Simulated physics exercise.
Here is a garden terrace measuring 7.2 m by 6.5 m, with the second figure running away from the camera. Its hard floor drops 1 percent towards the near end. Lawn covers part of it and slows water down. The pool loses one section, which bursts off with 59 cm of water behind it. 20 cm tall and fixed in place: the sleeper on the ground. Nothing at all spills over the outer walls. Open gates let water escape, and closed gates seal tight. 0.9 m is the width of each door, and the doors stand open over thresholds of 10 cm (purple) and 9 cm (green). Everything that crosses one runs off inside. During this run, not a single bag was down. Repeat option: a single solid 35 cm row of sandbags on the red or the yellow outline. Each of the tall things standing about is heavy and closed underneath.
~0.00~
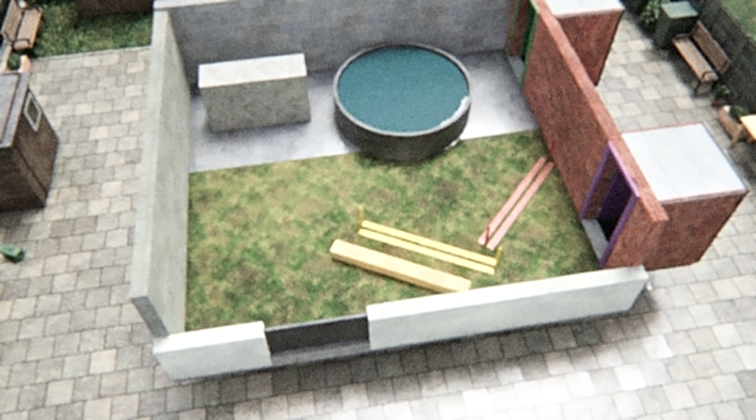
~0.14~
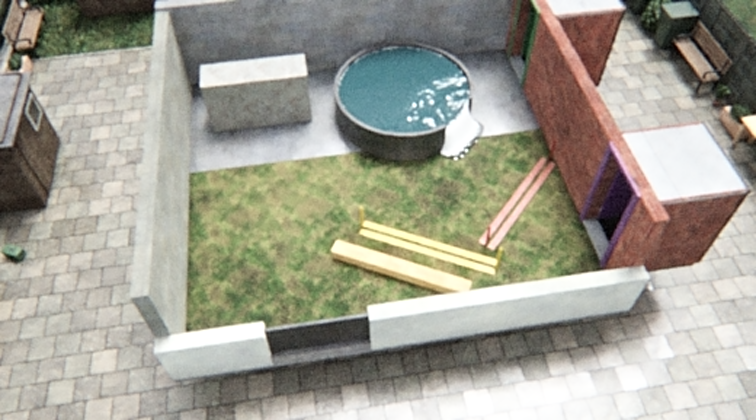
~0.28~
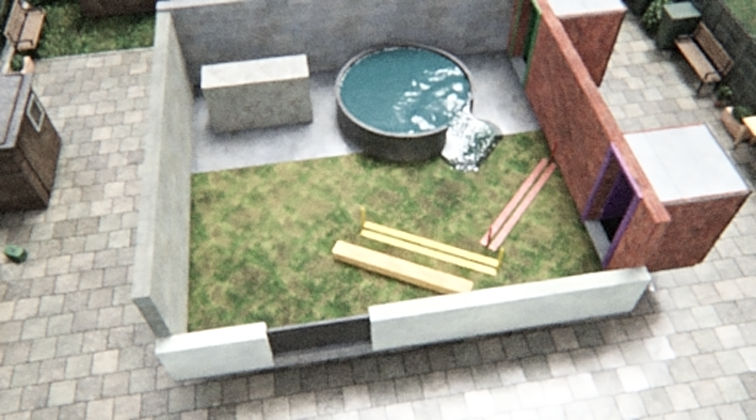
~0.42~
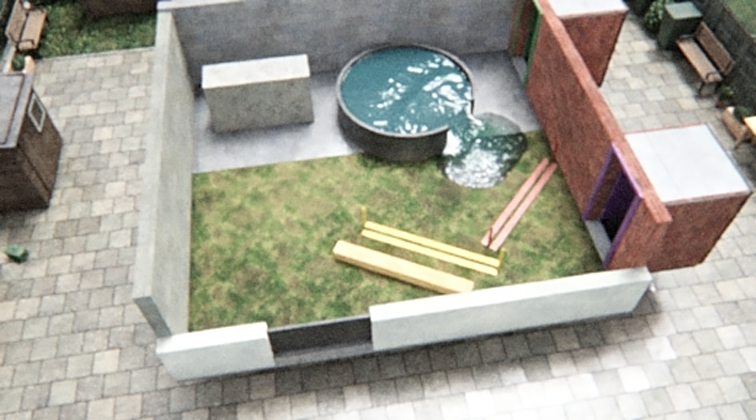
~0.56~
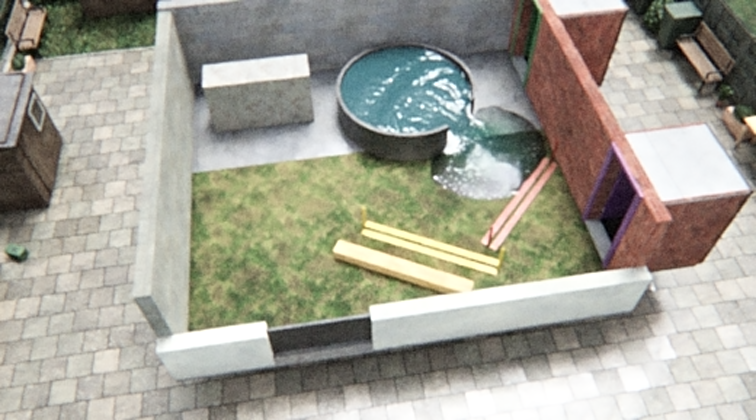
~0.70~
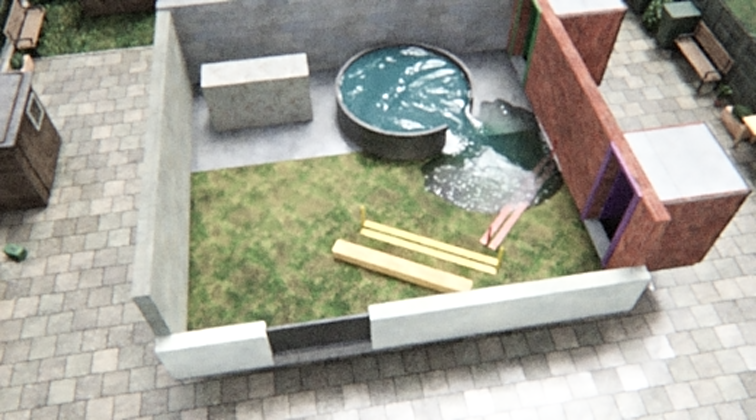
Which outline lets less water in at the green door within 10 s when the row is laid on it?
The yellow outline.
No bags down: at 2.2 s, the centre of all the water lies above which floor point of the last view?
Roughly (441, 133).
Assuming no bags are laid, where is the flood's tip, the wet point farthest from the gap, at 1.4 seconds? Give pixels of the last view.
Around pixel (590, 249).
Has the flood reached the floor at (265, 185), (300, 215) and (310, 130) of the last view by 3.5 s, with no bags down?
One by one, I'd say spared, spared and spared.
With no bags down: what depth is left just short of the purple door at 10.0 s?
I'd put it at around 13.5 centimetres deep.
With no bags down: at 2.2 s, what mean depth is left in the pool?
Roughly 40 cm on average.
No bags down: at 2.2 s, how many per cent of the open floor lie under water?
I'd guess around 25 in a hundred.
After 1.4 s water covers 15 % of the floor and is deepest (33 cm) near (462, 143) in the run without bags; in at the green door, 0 L with no bags, 0 L with the row on red, 0 L on yellow.
After 2.2 s water covers 25 % of the floor and is deepest (30 cm) near (544, 146) in the run without bags; in at the green door, 0 L with no bags, 0 L with the row on red, 0 L on yellow.
After 3.5 s water covers 40 % of the floor and is deepest (28 cm) near (599, 294) in the run without bags; in at the green door, 0 L with no bags, 0 L with the row on red, 0 L on yellow.
After 6.0 s water covers 60 % of the floor and is deepest (22 cm) near (568, 299) in the run without bags; in at the green door, 0 L with no bags, 17 L with the row on red, 0 L on yellow.
After 10.0 s water covers 85 % of the floor and is deepest (14 cm) near (547, 302) in the run without bags; in at the green door, 2 L with no bags, 110 L with the row on red, 2 L on yellow.
